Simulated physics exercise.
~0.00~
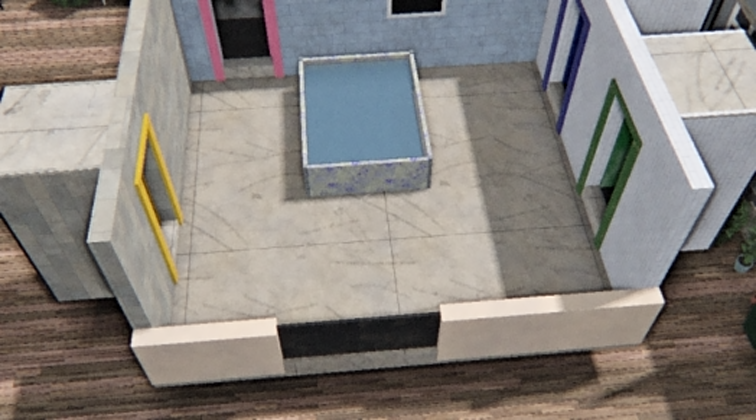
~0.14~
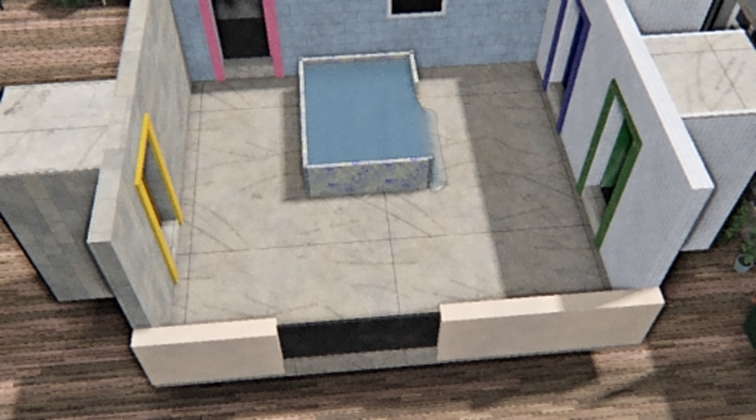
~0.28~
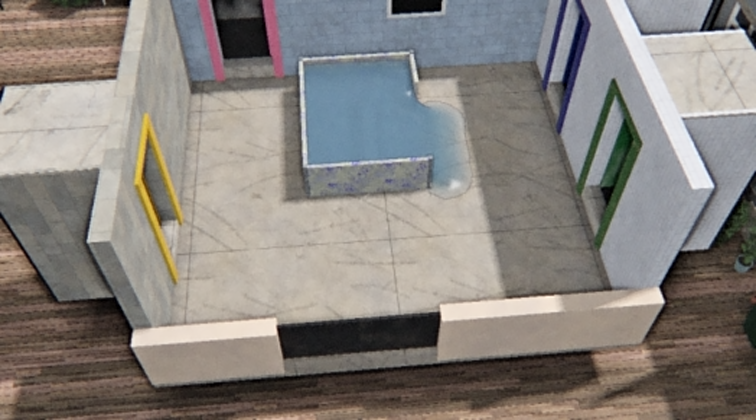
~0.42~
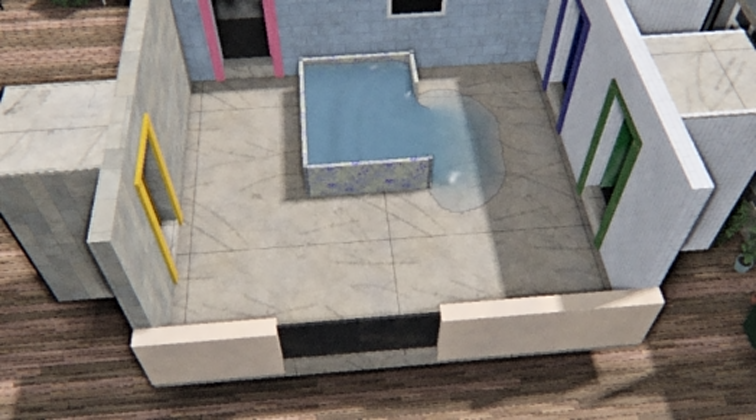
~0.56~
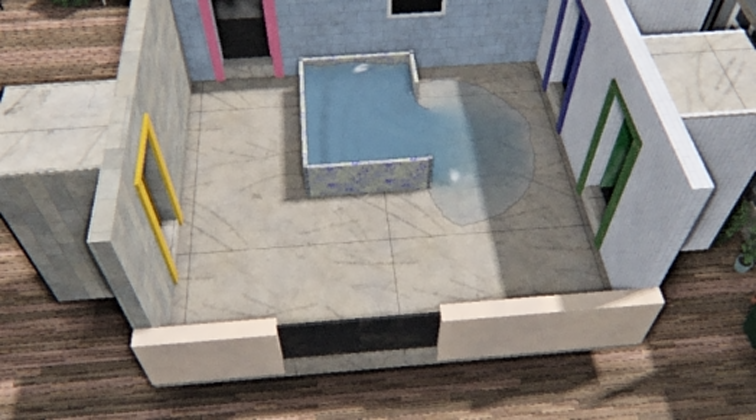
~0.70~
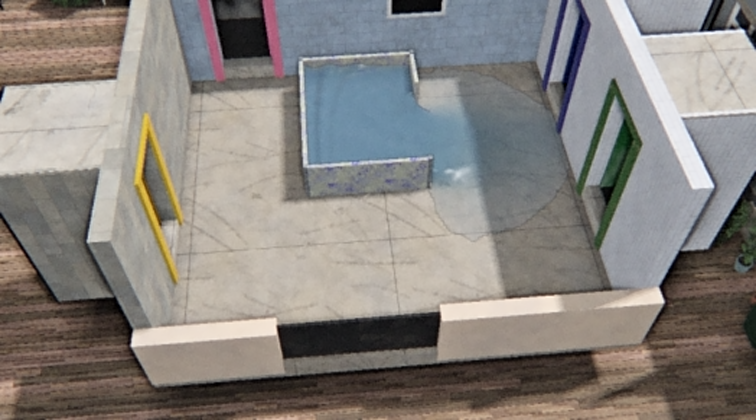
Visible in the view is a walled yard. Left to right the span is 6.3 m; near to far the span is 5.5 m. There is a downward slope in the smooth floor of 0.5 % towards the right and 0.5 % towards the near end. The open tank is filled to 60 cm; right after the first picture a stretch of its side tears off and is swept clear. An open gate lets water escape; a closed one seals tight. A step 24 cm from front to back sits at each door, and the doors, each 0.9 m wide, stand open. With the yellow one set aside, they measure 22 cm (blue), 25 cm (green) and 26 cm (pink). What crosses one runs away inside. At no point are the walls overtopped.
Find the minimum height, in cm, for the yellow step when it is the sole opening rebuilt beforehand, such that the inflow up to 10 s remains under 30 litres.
The minimum height is about 7 cm.
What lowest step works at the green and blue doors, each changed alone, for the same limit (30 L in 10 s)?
About 18 cm at green and about 25 cm at blue.
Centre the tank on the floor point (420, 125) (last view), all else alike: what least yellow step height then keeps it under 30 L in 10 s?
Near 7.0 cm.
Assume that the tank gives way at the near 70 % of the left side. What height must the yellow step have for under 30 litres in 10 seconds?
Close to 16 cm at the least.
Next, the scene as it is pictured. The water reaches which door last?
It's the yellow one.
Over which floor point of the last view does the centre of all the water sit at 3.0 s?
About (460, 162).
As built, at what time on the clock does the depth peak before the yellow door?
It peaks at about 9.0 s.
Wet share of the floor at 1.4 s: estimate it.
30 %.
After 1.4 s water covers 30 % of the floor, deepest (40 cm) near (556, 151); it has not reached the yellow door.
After 3.0 s water covers 40 % of the floor, deepest (37 cm) near (611, 322); it has not reached the yellow door.
After 10.0 s water covers 95 % of the floor, deepest (14 cm) near (293, 78); 10 cm at the yellow door, 0 litres in over its 16 cm step.
At the yellow door as built, the water arrived by 5.1 s and peaked near 12 cm at 8.8 s.
Run again over the same 10 s with other heights there, 44 litres in over 6 cm, 17 litres over 8 cm. The limit of 30 litres is kept from about 7 cm up.
